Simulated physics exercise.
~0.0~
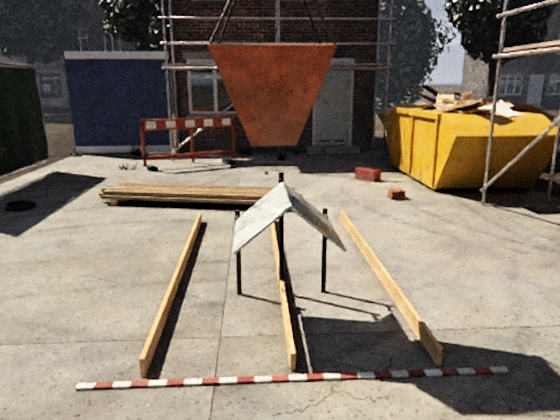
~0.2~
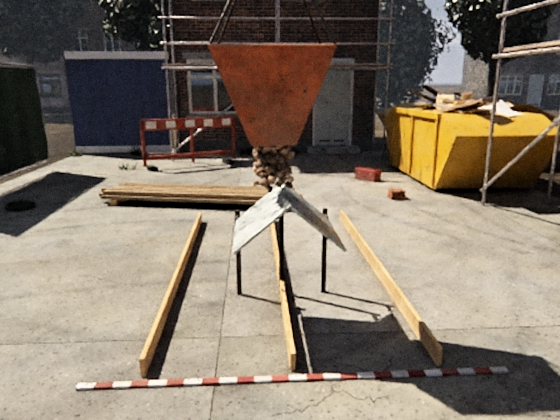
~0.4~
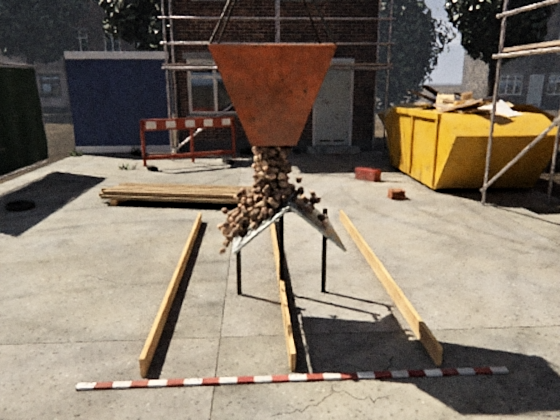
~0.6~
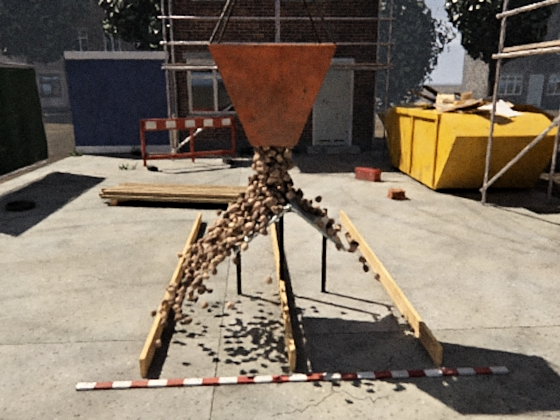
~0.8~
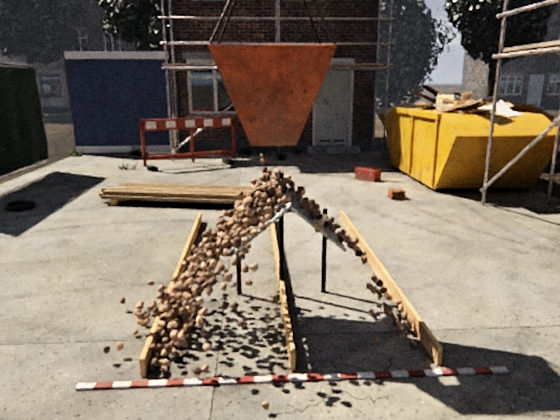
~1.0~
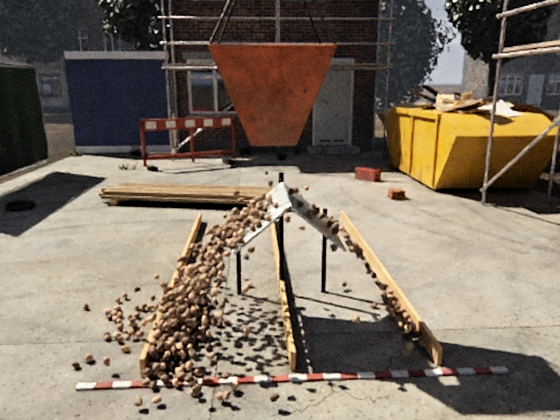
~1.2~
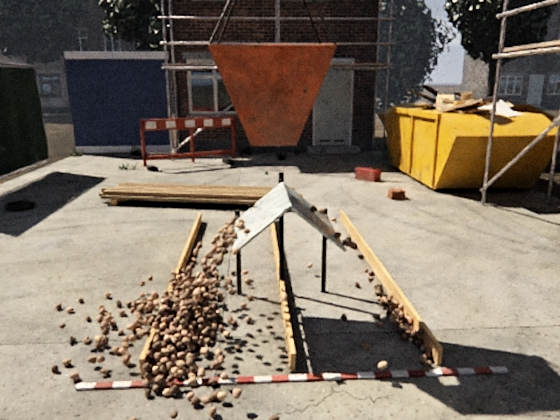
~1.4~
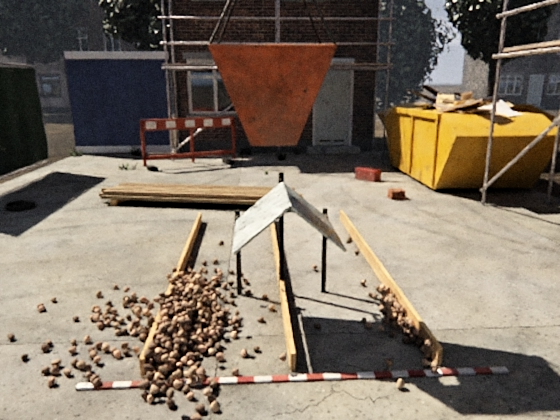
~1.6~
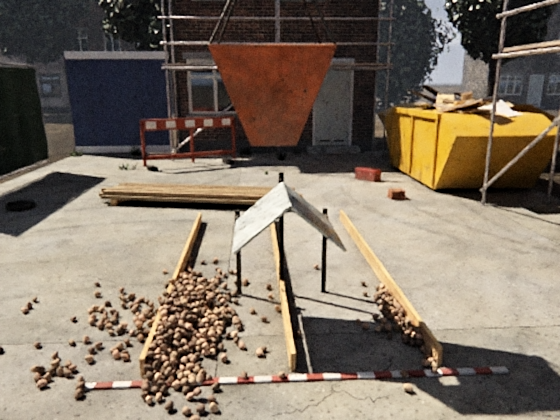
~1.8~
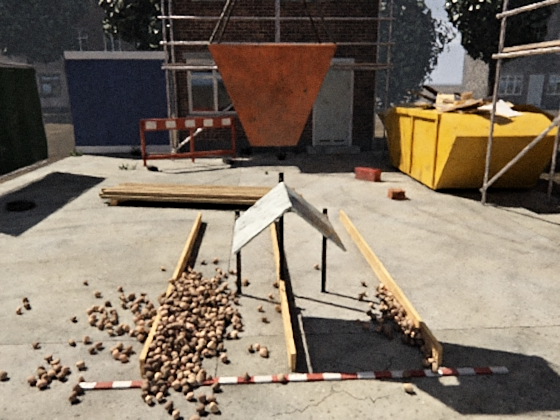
In a paved yard, stones drop from a hopper onto a ridge and settle mostly left.
